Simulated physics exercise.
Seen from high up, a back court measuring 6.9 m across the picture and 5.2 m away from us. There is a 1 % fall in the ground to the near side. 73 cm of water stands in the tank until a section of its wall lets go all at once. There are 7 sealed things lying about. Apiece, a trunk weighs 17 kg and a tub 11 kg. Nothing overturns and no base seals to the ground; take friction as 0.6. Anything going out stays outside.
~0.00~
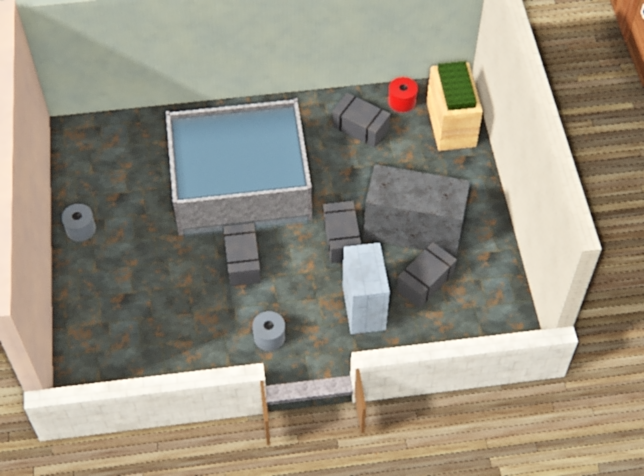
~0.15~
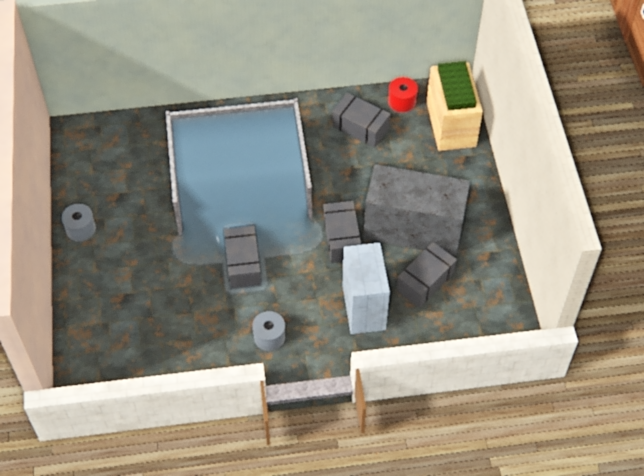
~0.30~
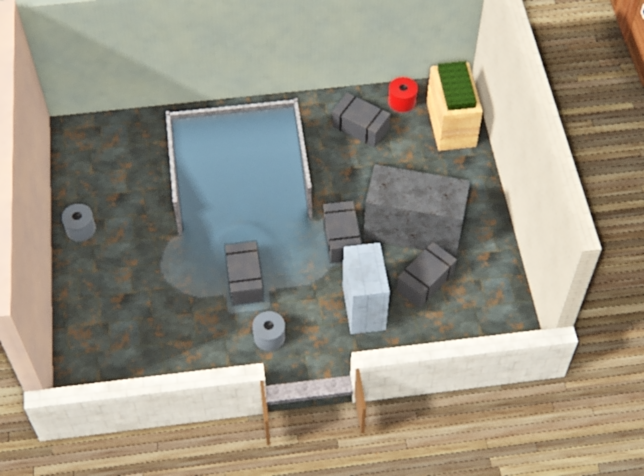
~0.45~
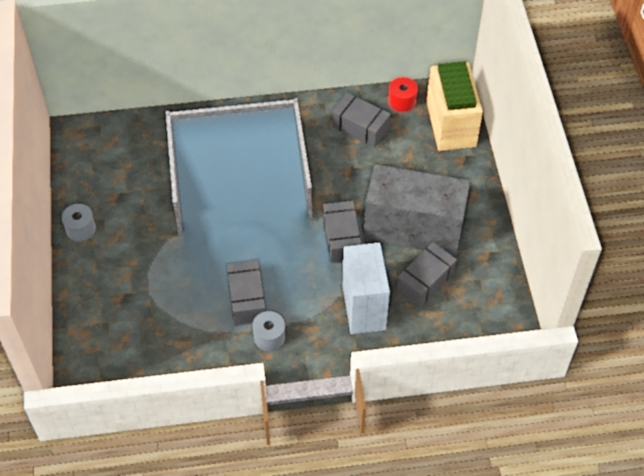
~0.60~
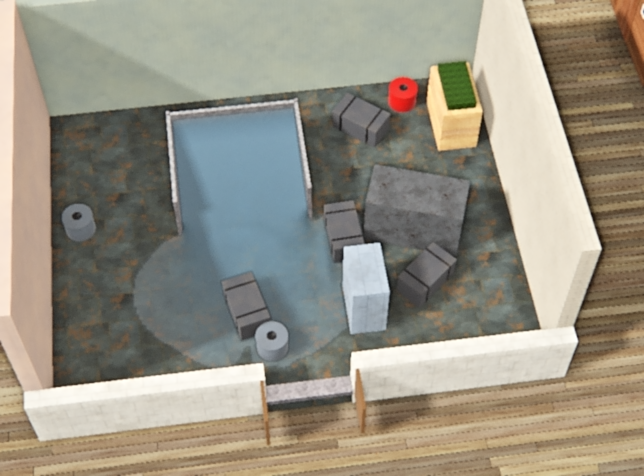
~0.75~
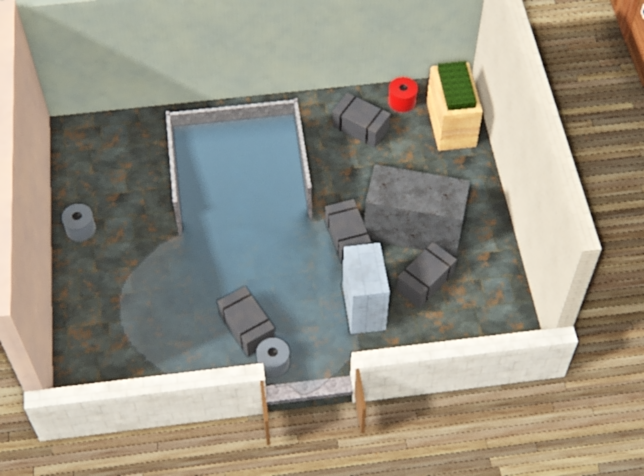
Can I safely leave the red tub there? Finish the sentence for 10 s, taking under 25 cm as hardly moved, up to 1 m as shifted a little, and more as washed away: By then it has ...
By then it has hardly moved.
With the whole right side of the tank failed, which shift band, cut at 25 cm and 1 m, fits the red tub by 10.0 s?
The answer: The red tub is taken far off.
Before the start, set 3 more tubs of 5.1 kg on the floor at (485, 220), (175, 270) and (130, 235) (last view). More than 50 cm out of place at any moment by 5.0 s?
In order: Below it, above it, above it.
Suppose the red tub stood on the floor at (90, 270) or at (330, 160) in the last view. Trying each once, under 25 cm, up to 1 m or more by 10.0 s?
Order of tries: It is flushed away; it keeps its spot.
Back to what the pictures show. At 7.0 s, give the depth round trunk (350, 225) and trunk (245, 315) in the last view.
Depths: Near 1 cm, then near 4 cm.
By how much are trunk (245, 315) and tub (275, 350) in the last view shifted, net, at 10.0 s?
200 cm for the first, and the second is gone out.
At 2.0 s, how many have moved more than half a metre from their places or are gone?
The answer is 2.
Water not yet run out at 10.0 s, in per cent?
54 %.
After 2.0 s the red tub is near (403, 88), 0.0 m from its start, aground; 1 of 7 are out; 1 afloat.
After 4.5 s the red tub is near (403, 88), 0.0 m from its start, aground; 1 of 7 are out; 1 afloat.
After 7.0 s the red tub is near (403, 88), 0.0 m from its start, aground; 1 of 7 are out; 1 afloat.
After 10.0 s the red tub is near (403, 88), 0.0 m from its start, aground; 1 of 7 are out; 1 afloat.
